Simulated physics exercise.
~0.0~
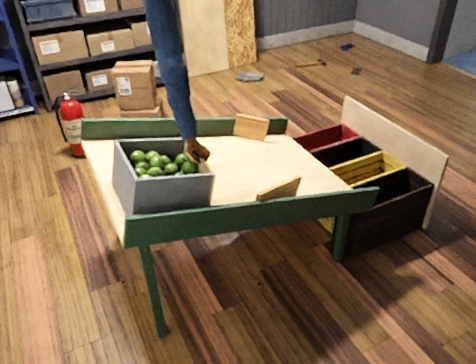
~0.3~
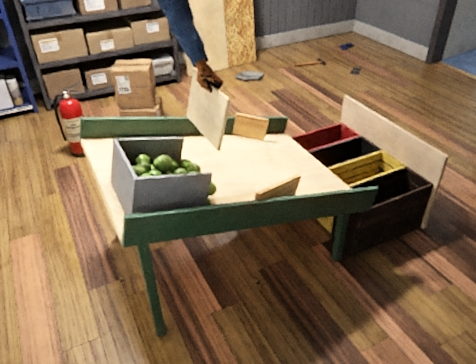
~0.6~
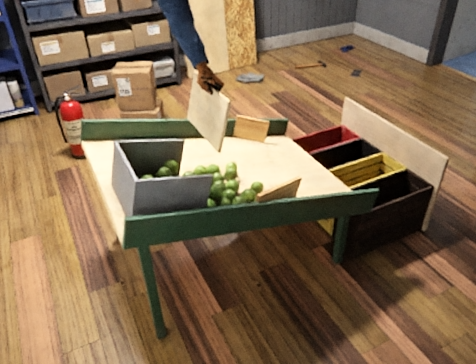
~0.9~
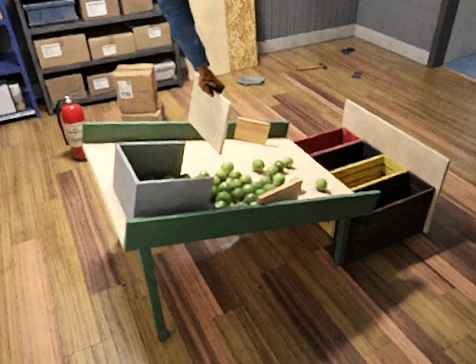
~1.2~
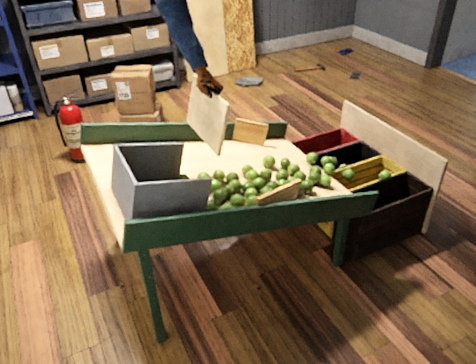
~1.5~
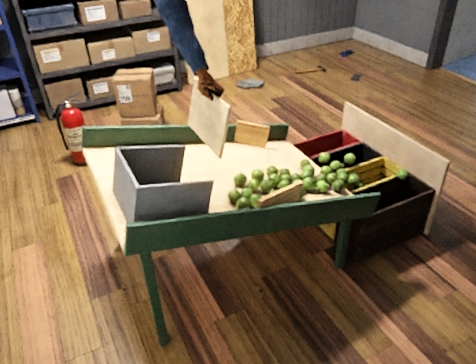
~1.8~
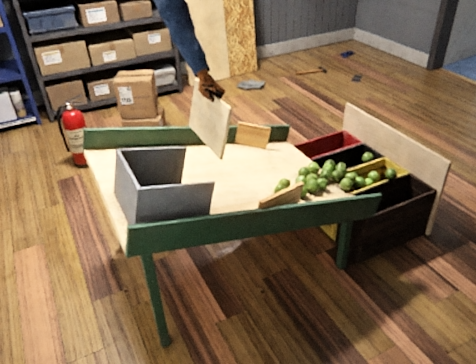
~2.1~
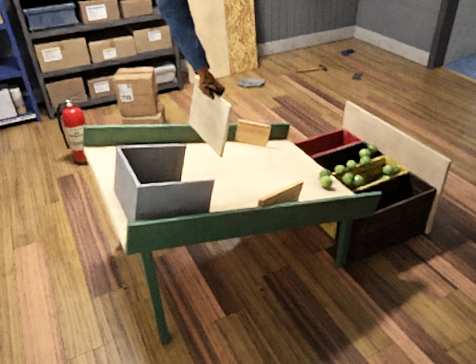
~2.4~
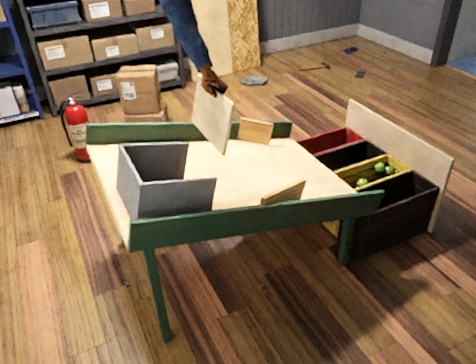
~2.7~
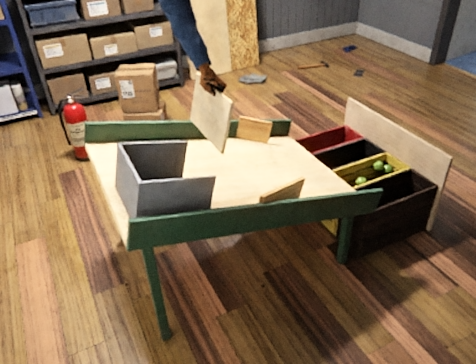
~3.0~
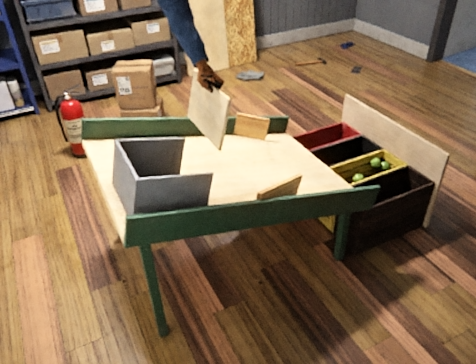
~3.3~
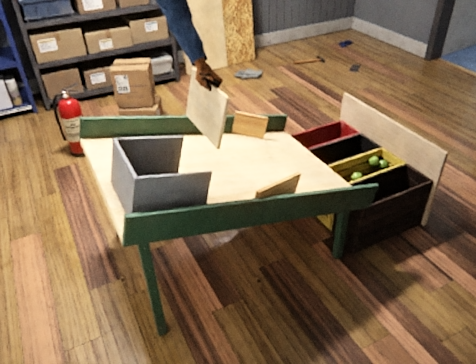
Green apples spilled out of a grey box when a hand lifted its wooden gate, rolling right down a sloping table past two angled boards and dropping into the bins beyond, leaving the table bare and a few apples visible in the yellow one.
